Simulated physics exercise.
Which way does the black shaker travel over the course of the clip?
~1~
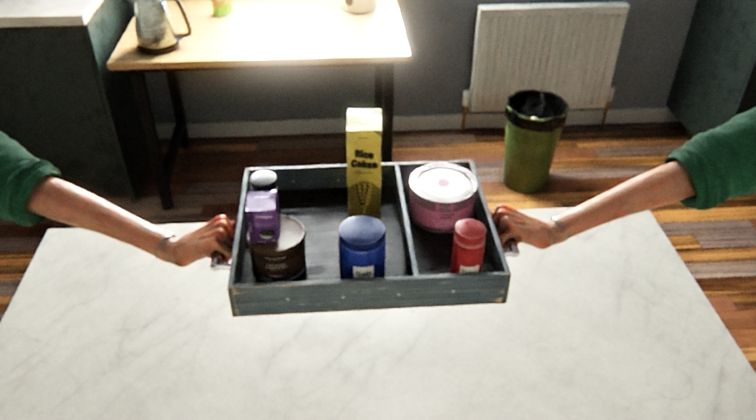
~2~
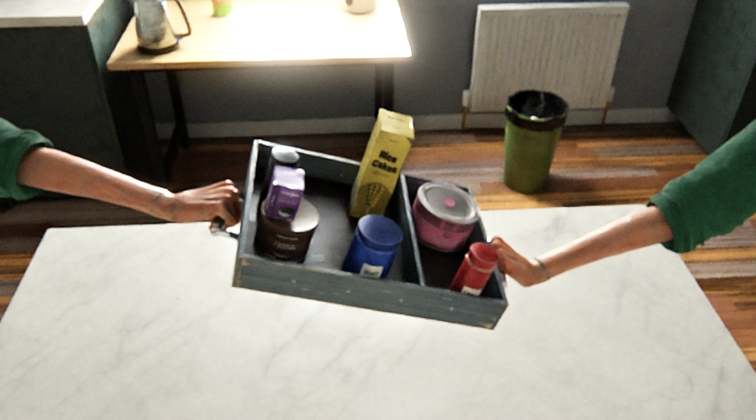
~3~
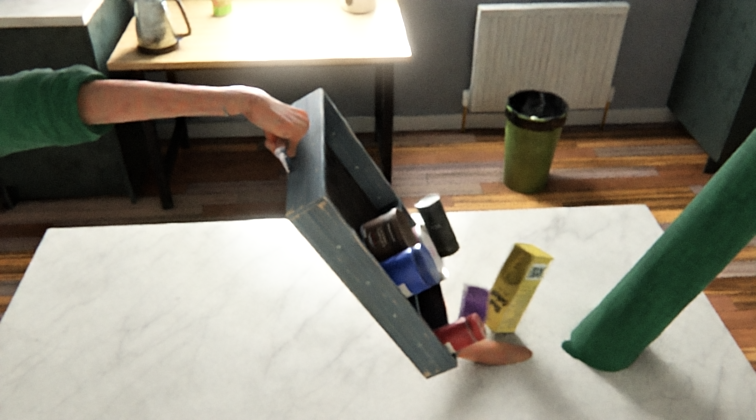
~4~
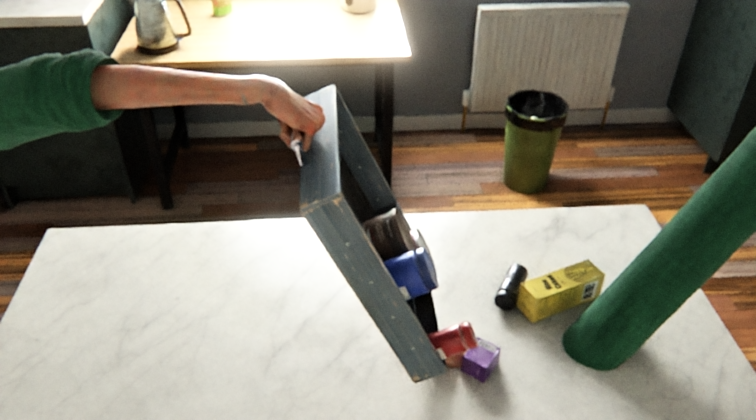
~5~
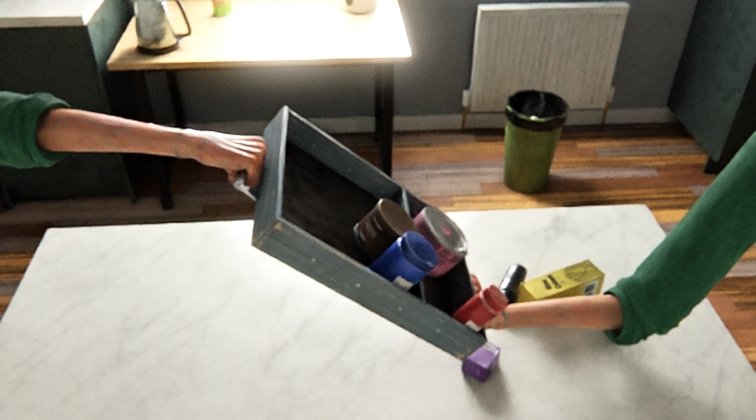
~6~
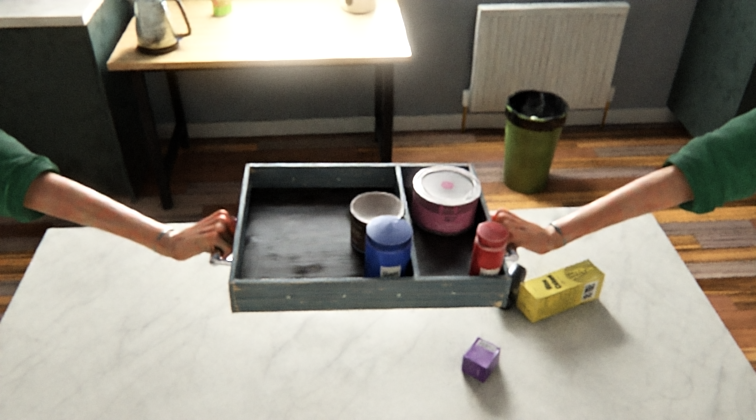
It moves to the right, leaving the left part of the crate and ending up lying on the table by the crate's right end.
Above a white marble table, two hands tipped a divided crate of containers steeply down to the right, spilling a yellow carton, a purple carton and a black shaker, then levelled it with the brown tub shifted right and the spilled things left lying on the tabletop.
